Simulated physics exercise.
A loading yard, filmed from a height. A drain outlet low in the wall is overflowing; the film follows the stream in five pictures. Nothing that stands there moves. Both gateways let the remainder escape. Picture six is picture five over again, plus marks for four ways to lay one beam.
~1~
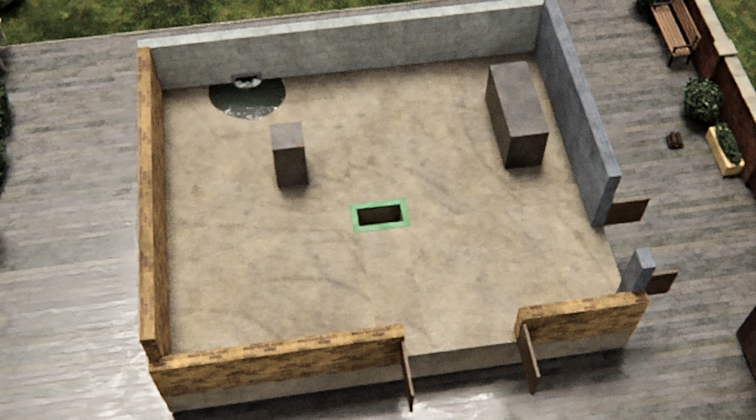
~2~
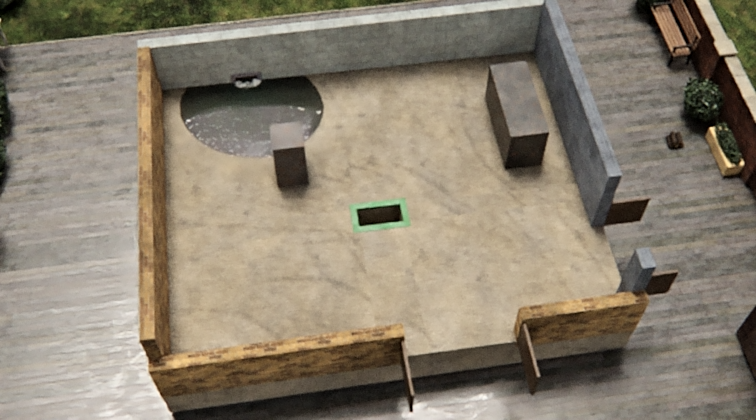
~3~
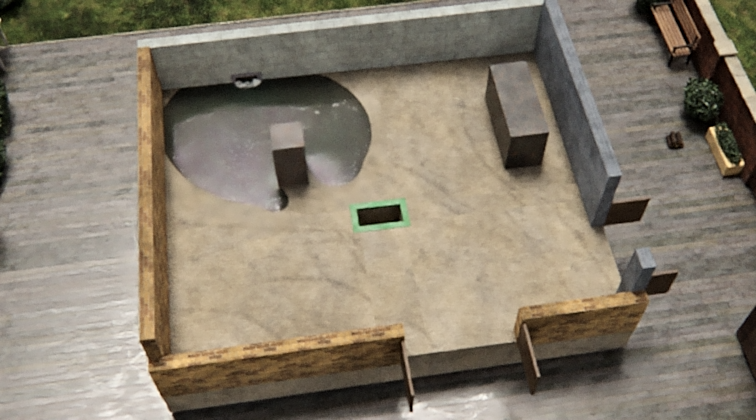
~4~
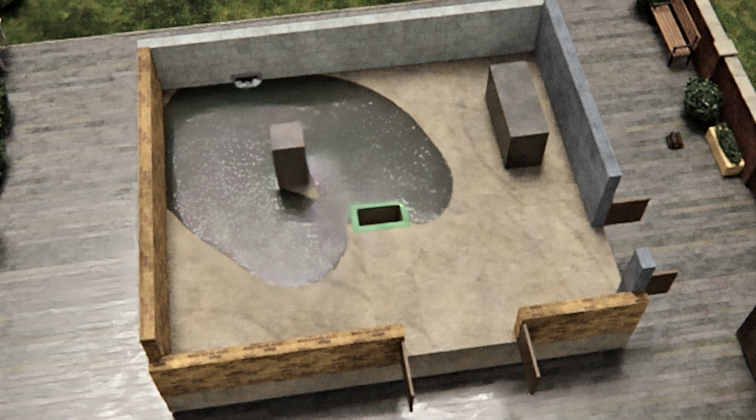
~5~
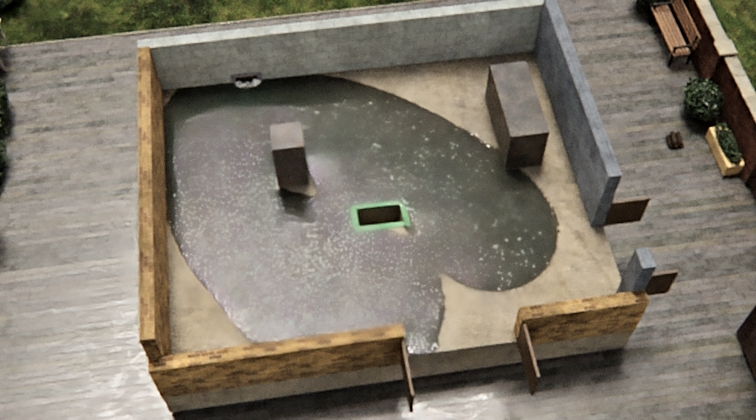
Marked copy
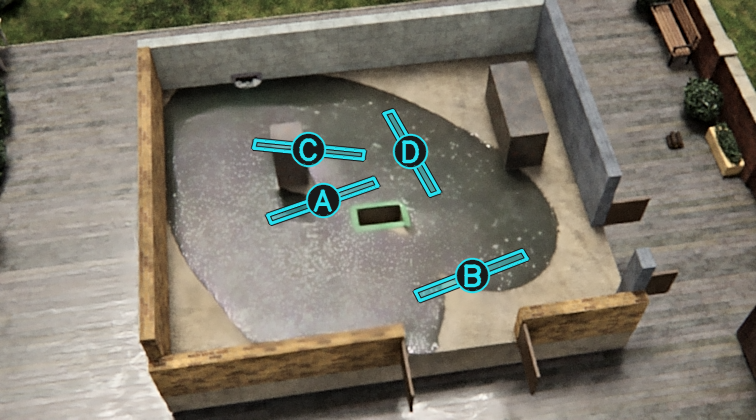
The clip opens on a walled yard seen from above, with a small dark pool of water by the back wall at upper left. The water spreads across the floor around the nearer block, reaches the green-edged drain, then surrounds it and covers most of the ground, touching the front wall.
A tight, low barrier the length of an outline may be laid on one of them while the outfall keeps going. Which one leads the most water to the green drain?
Position D.
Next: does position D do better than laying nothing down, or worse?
It is better.
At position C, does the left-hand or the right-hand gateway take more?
The right one.
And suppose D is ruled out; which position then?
That would be B.
In cyan, A from (269, 219) to (375, 182); B from (417, 296) to (524, 254); C from (254, 144) to (363, 155); D from (388, 112) to (434, 193).
If A is chosen, next to none of the stream goes into the green drain, about 99 % out by the gates.
If B is chosen, about 14 % of the stream goes into the green drain, about 86 % out by the gates.
If C is chosen, about 3 % of the stream goes into the green drain, about 97 % out by the gates.
If D is chosen, about 20 % of the stream goes into the green drain, about 80 % out by the gates.
